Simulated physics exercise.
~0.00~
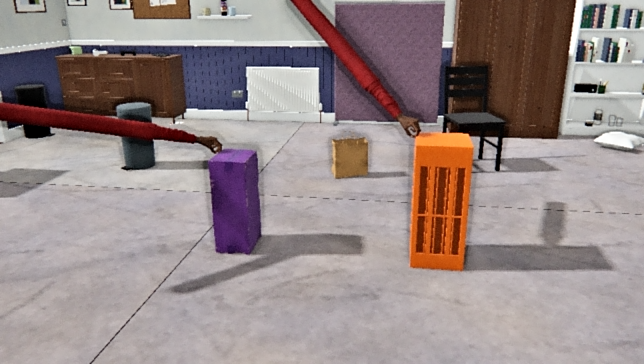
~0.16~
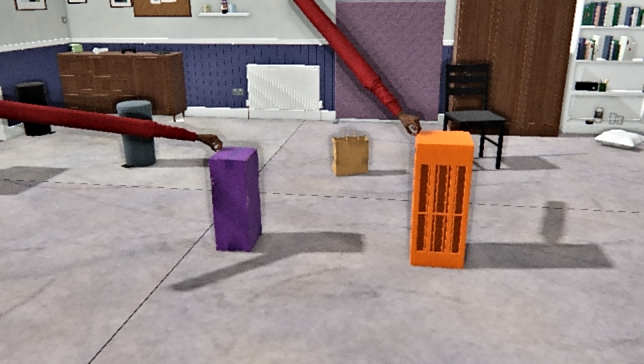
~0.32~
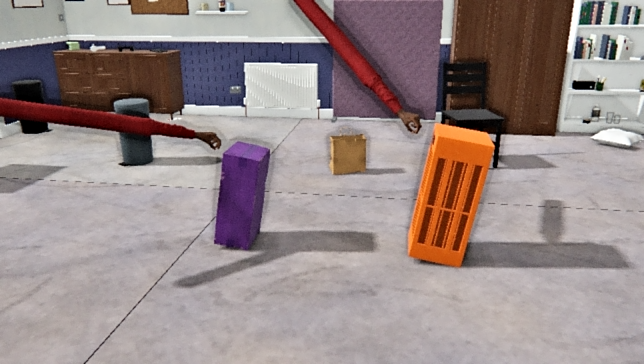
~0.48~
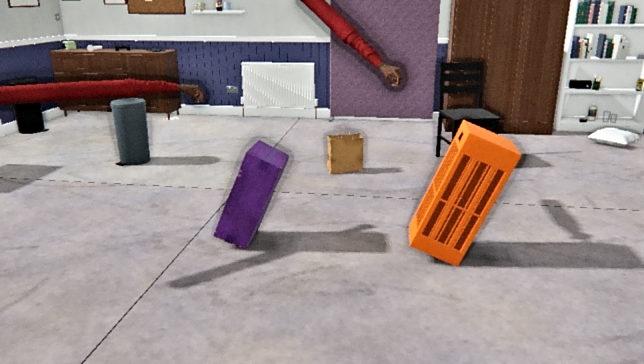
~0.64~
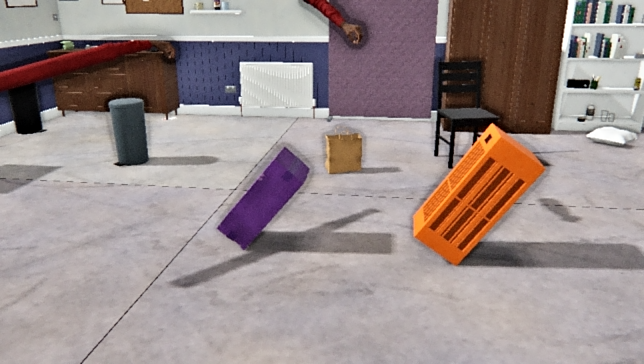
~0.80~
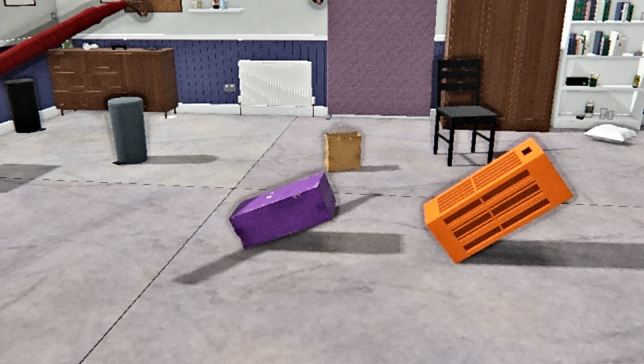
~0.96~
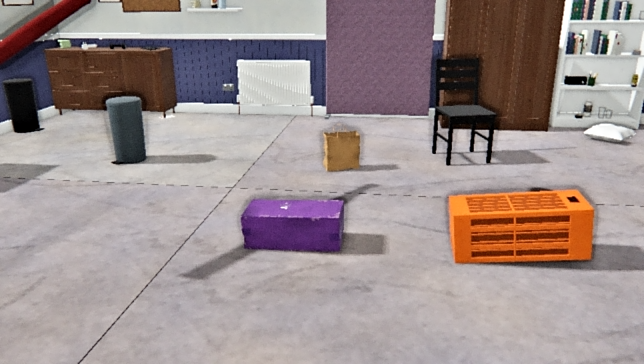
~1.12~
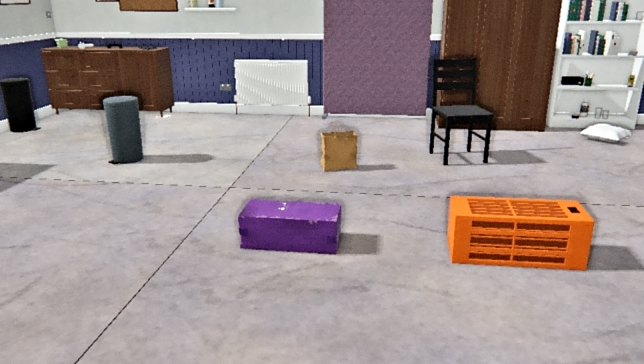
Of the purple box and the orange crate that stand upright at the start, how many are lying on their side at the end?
Two of them are, as both the purple box and the orange crate end up lying on their sides.
